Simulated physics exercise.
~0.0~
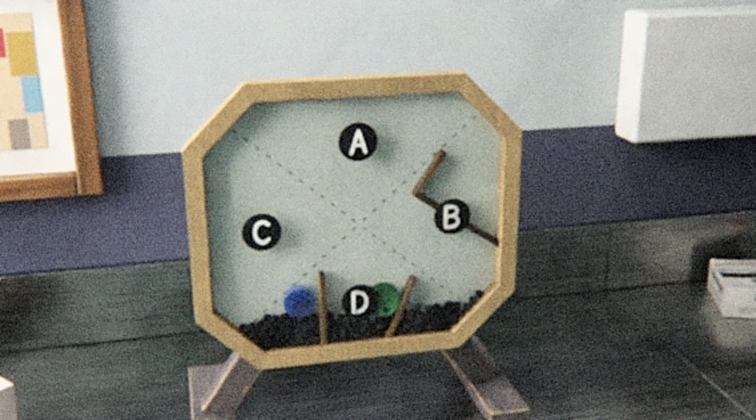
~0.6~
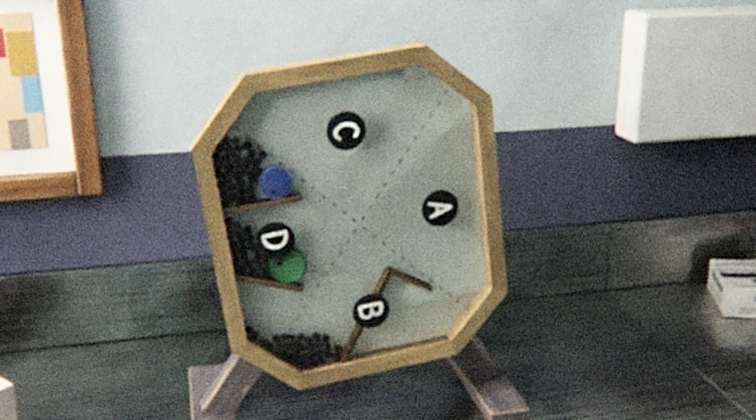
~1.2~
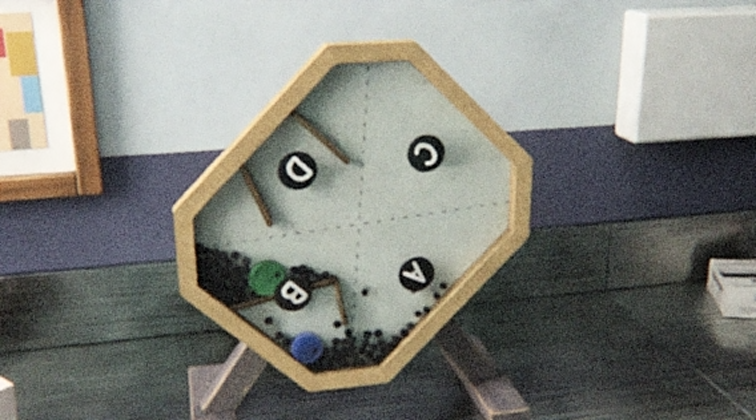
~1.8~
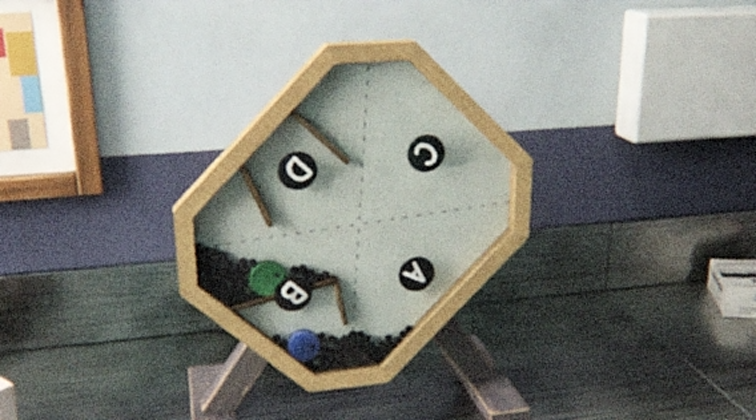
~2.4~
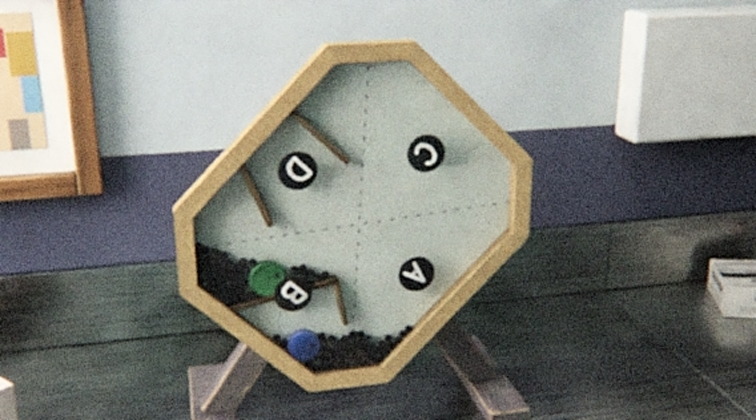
The wooden-framed case turns clockwise, spilling black beads and both discs into wedge B.
